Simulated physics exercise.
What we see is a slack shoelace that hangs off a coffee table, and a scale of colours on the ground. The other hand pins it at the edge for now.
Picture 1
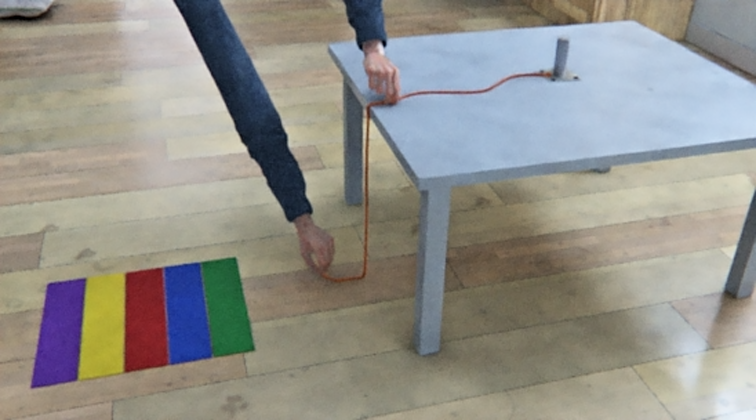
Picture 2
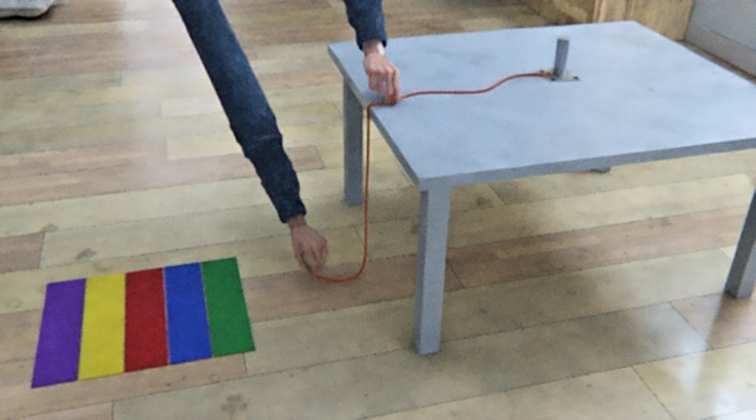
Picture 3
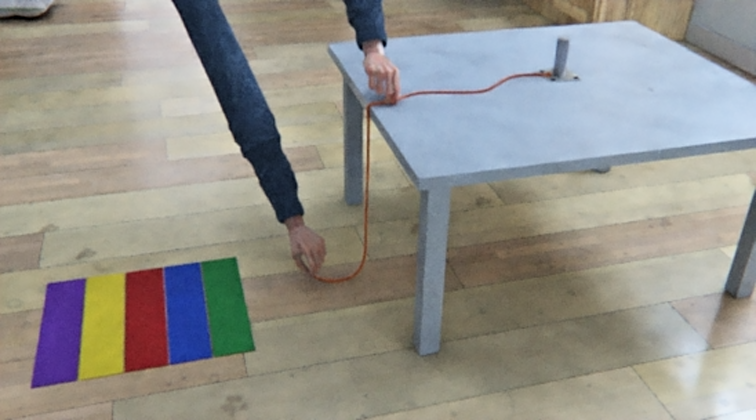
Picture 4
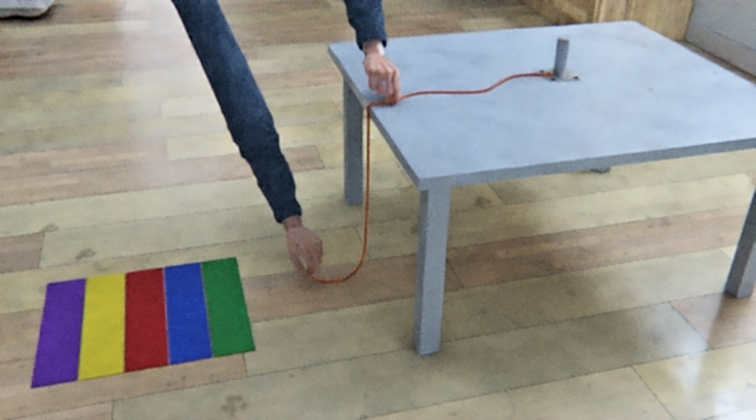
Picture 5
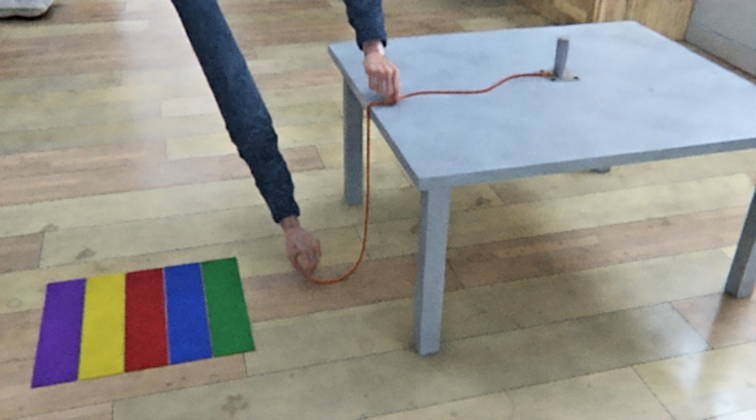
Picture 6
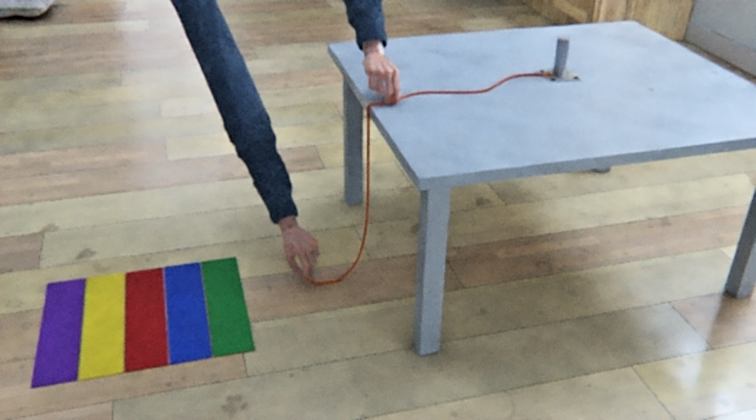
At the start, one hand pins an orange-red shoelace at the edge of a grey table while the other holds its hanging end low, right of a colour scale on the floor. The lower hand then shifts slightly left with the end, and the slack curve widens a little, before barely moving.
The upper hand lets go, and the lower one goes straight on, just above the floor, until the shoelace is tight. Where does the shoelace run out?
It halts on the blue strip.
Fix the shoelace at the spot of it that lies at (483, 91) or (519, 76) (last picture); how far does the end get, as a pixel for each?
The places are (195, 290) and (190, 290).
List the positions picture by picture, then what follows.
In the first picture, end (319, 272); green (232, 334); blue (189, 341); red (146, 348); yellow (102, 355); purple (56, 363).
In the second picture, end (312, 273); shoelace through (519, 76) (471, 92) (404, 97) (368, 141) (366, 207) (364, 264).
In the third picture, end (309, 273).
In the fourth picture, end (307, 274); shoelace through (519, 76) (471, 92) (404, 97) (368, 141) (366, 207) (360, 264).
In the fifth picture, end (305, 274).
In the sixth picture, end (303, 274); shoelace through (519, 76) (471, 92) (404, 97) (368, 141) (367, 207) (355, 264).
Soon after, end near (252, 282); short of the strips.
After that, end near (211, 288); over green.
At the stop, end near (185, 292); over blue. Over blue.
